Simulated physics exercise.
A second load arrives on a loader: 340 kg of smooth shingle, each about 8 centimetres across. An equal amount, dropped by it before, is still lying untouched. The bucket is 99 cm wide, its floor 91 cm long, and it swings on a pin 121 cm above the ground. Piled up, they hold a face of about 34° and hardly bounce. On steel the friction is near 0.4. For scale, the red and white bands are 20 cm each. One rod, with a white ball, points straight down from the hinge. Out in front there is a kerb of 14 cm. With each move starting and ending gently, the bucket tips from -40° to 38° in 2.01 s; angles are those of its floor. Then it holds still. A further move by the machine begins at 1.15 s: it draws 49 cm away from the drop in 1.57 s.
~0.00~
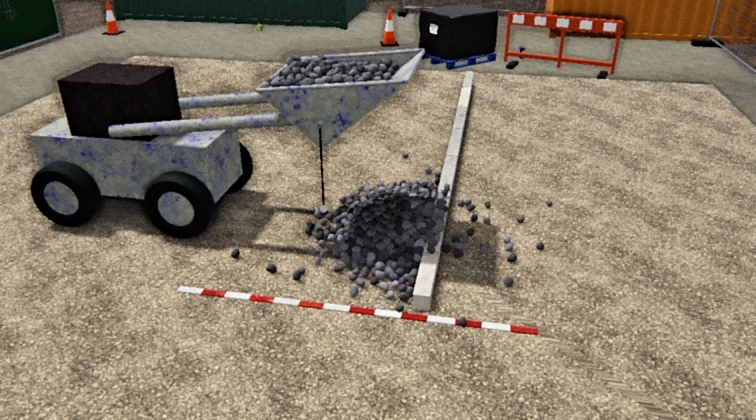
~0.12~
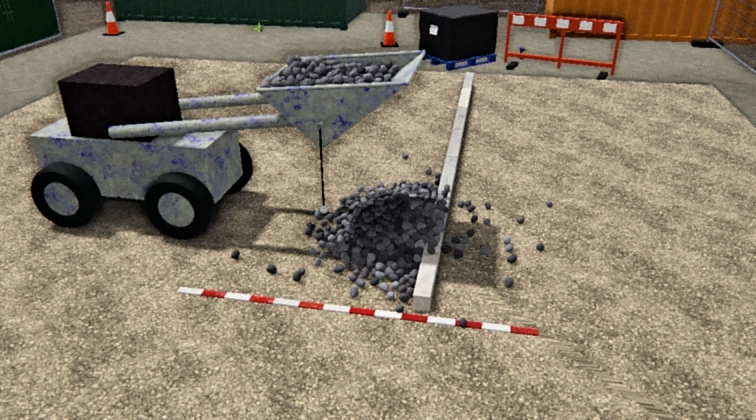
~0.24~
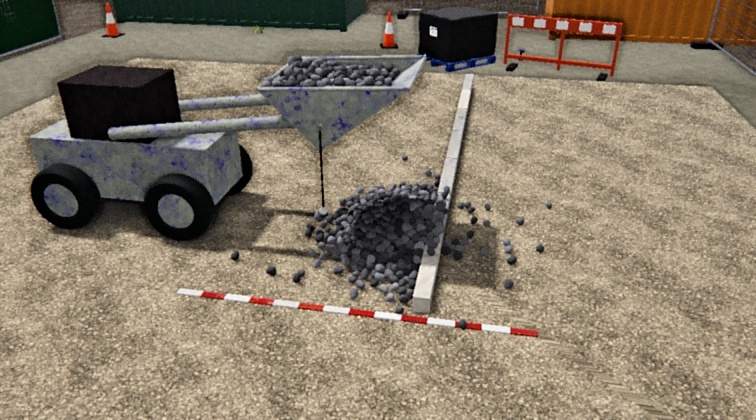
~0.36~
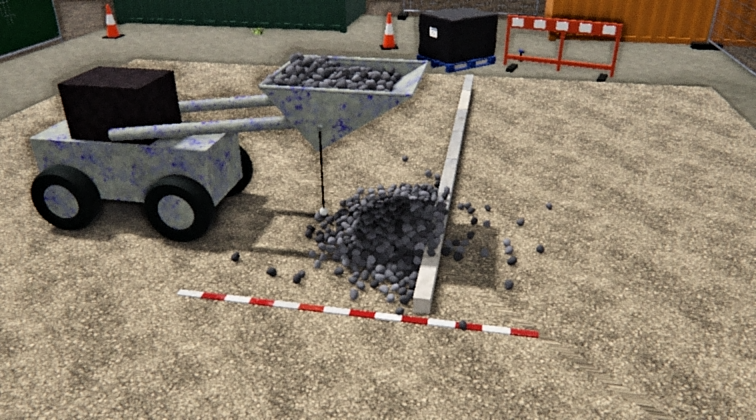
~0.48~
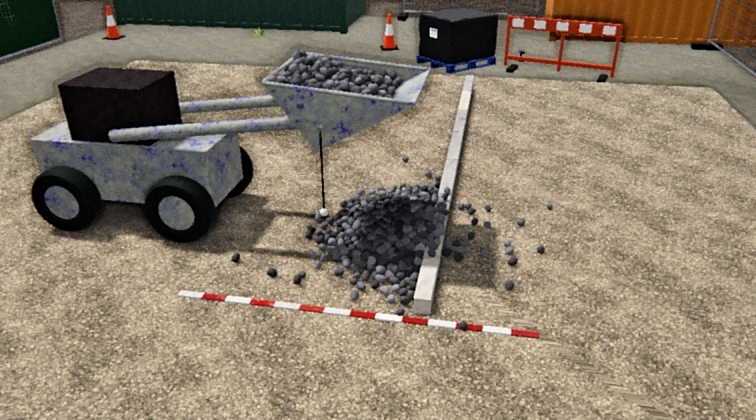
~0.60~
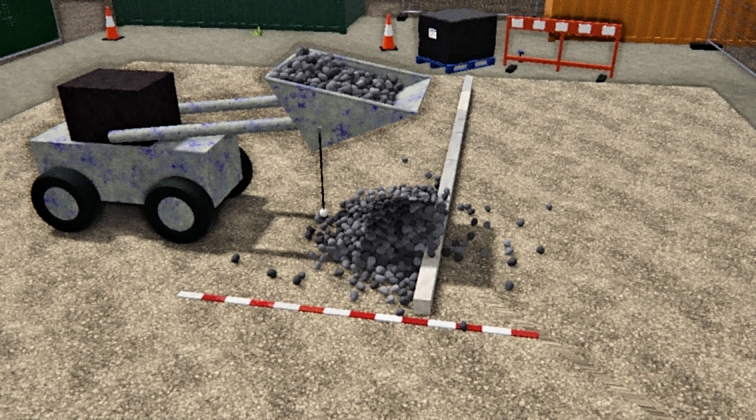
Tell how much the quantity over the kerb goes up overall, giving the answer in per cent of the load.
It goes up by roughly 30 per cent.
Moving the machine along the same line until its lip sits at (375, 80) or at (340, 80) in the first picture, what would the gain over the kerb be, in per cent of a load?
Around 5 and 0 percent respectively.
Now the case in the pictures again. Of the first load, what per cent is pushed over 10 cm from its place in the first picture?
Estimate: 15 %, roughly.
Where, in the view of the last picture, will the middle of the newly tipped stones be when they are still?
Centre at roughly (408, 222).
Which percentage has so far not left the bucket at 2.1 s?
Some 10 %, roughly, is held.
After 1.5 s the floor is at 26°; in per cent of one load, 92 in the bucket, 105 on this side of the kerb, 4 over the kerb; the foremost stones are at (518, 242).
After 2.1 s the floor is at 38°; in per cent of one load, 11 in the bucket, 167 on this side of the kerb, 22 over the kerb; the foremost stones are at (522, 246).
After 3.2 s the floor is at 38°; in per cent of one load, 0 in the bucket, 167 on this side of the kerb, 33 over the kerb; the foremost stones are at (565, 253).
After 5.7 s the floor is at 38°; in per cent of one load, 0 in the bucket, 167 on this side of the kerb, 34 over the kerb; the foremost stones are at (565, 253). Net gain over the kerb, 30.
